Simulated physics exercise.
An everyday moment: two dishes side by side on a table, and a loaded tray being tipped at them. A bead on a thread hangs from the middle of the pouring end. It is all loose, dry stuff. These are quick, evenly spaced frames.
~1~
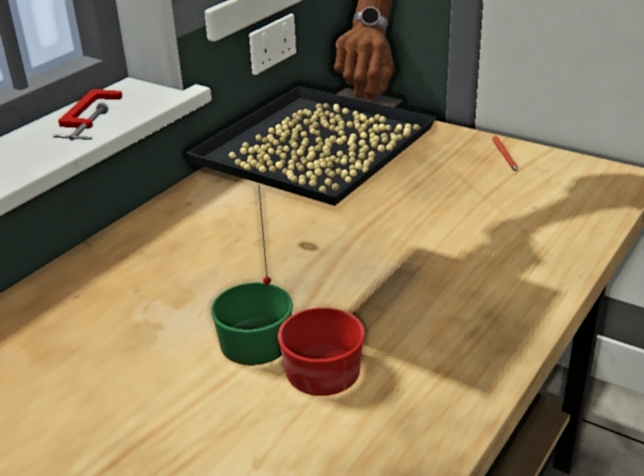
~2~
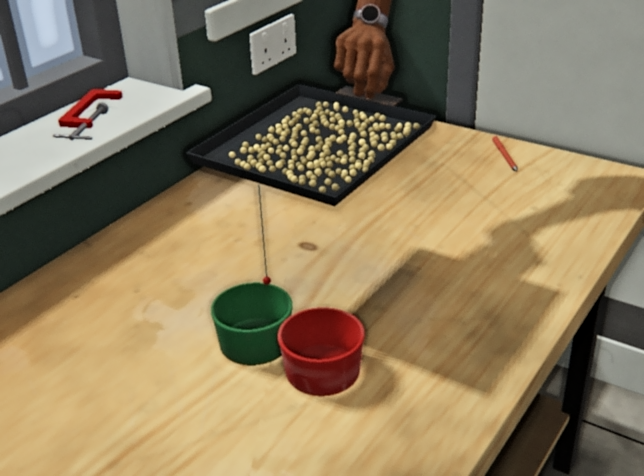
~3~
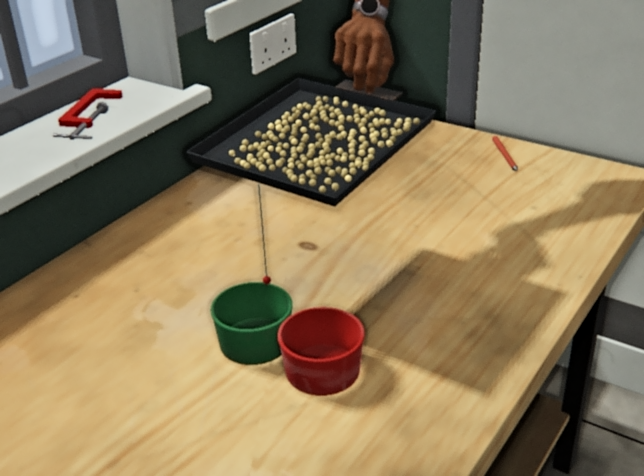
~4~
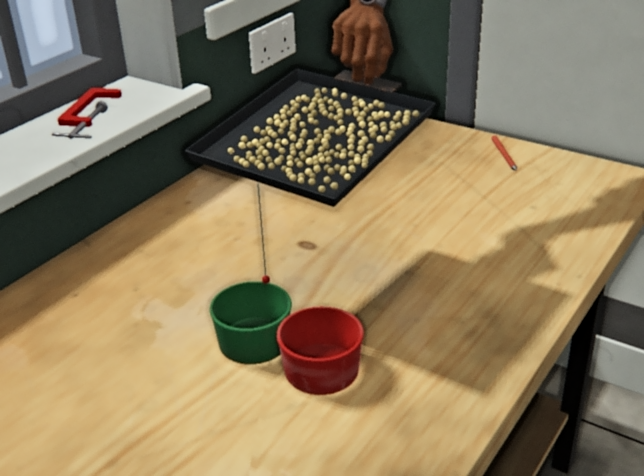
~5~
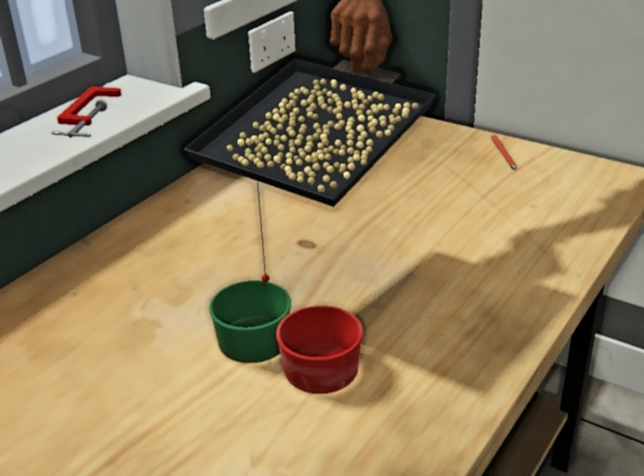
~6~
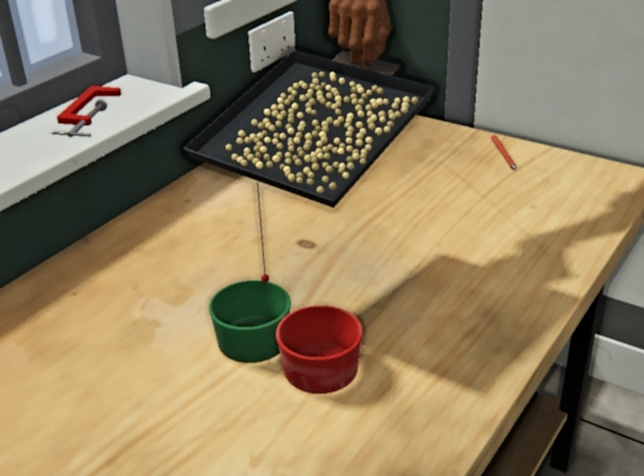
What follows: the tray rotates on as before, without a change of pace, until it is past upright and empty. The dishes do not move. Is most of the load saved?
They take more than half between them.
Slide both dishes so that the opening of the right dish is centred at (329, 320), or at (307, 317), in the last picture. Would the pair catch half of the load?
First over half, then more than half.
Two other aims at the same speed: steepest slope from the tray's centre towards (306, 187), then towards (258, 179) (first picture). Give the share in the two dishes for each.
About 90 and 60 per cent.
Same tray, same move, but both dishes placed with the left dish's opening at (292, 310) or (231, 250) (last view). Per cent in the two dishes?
The first gives 80 %, the second 0 %.
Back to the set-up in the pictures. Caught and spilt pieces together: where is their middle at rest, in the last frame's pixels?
Around (308, 360).
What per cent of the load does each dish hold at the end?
About: Left dish 30, right dish 60 per cent.
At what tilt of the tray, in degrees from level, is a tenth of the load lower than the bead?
Around 85° of tilt.
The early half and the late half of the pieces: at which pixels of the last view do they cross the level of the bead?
Early half (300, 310), late half (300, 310).
Just after the last frame, tray tipped steeply; almost all on the tray; just a few in the right dish; just a few in the left dish; just a few outside both; just a few in the air.
A moment on, tray tipped right over; about a tenth on the tray; roughly a third in the right dish; roughly a quarter in the left dish; just a few outside both; roughly a quarter in the air.
Further on, tray tipped past a quarter turn; roughly two thirds in the right dish; roughly a third in the left dish; about a tenth outside both.
When it is over, tray tipped past a quarter turn; roughly two thirds in the right dish; roughly a third in the left dish; about a tenth outside both.
